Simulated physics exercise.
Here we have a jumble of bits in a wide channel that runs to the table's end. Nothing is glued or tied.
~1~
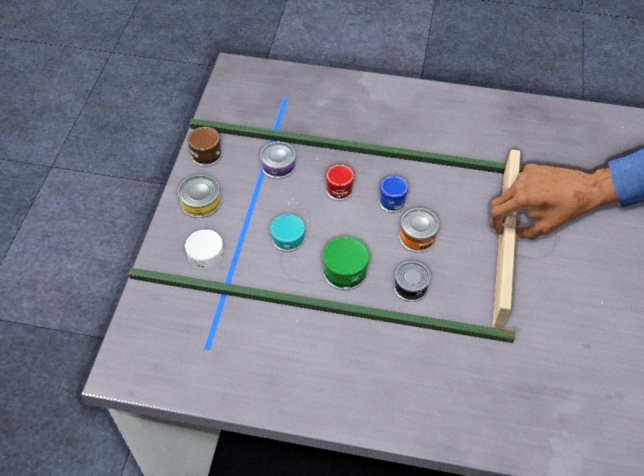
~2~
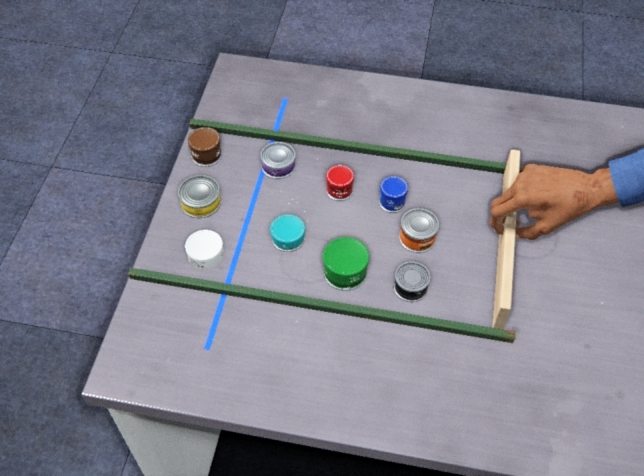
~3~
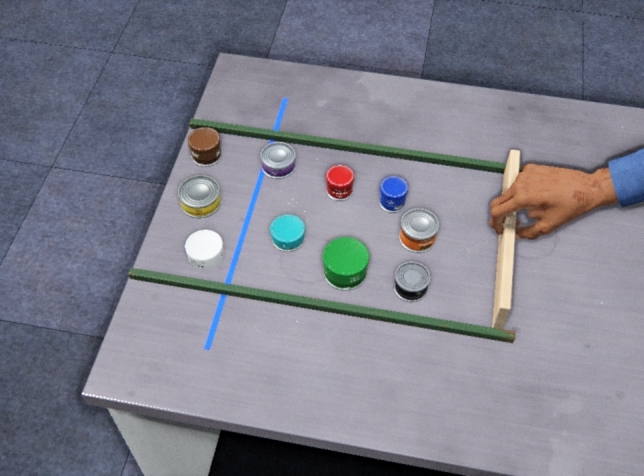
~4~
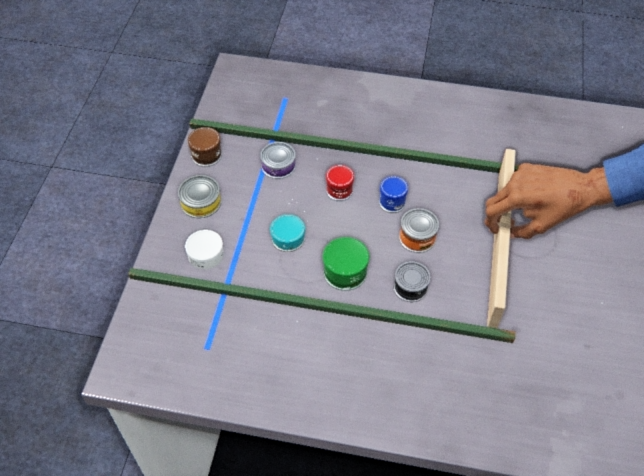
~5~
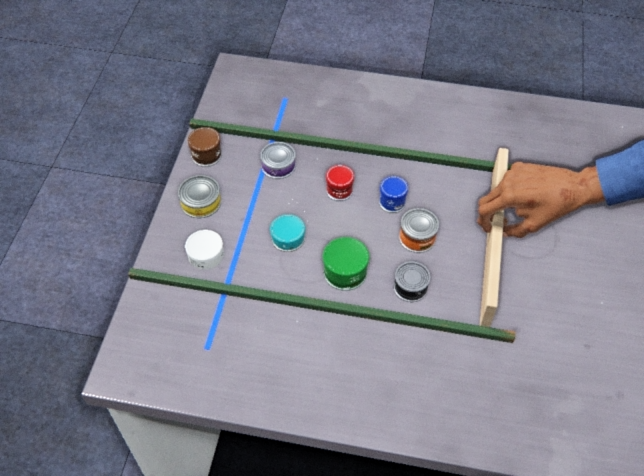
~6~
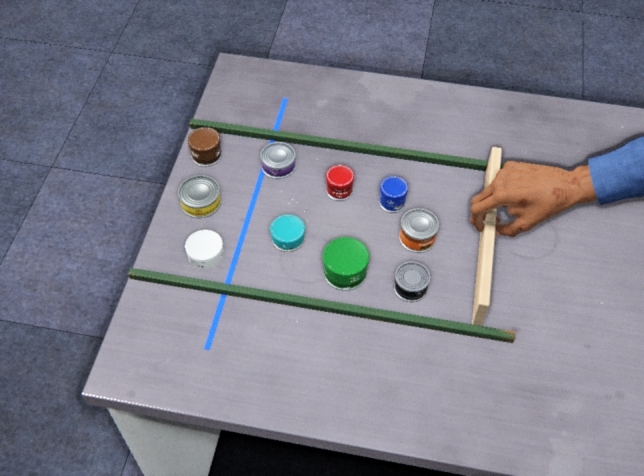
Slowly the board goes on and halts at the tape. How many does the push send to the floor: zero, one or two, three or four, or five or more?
The number that fall off is zero.
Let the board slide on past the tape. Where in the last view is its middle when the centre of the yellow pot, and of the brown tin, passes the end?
For the yellow pot at (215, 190), for the brown tin at (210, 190).
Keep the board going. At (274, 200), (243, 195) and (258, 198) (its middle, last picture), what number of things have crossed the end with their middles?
It would be 0, 1 and 0.
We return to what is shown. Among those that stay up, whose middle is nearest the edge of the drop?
The white tub.
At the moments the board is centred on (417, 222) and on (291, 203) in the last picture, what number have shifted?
By then 2, and 8.
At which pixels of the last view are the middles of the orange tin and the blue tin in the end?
About (233, 200), and the other about (245, 176).
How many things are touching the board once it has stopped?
That makes 4.
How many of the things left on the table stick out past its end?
1 of them.
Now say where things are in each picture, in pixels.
The first picture shows brown tin (205, 147); yellow pot (200, 197); white tub (205, 250); board (507, 236); tape (251, 209).
The second picture shows yellow pot (200, 197); blue tin (393, 195).
The third picture shows white tub (205, 250); purple pot (278, 161).
The fourth picture shows brown tin (205, 147); black pot (412, 282).
The fifth picture shows yellow pot (200, 197); turquoise pot (288, 233).
The sixth picture shows brown tin (205, 147); yellow pot (200, 197); white tub (205, 250); board (487, 233); tape (251, 209).
Soon after, none off yet; brown tin at rest near (205, 147); yellow pot at rest near (200, 197); white tub at rest near (205, 250).
At rest, the number that fall off is zero.
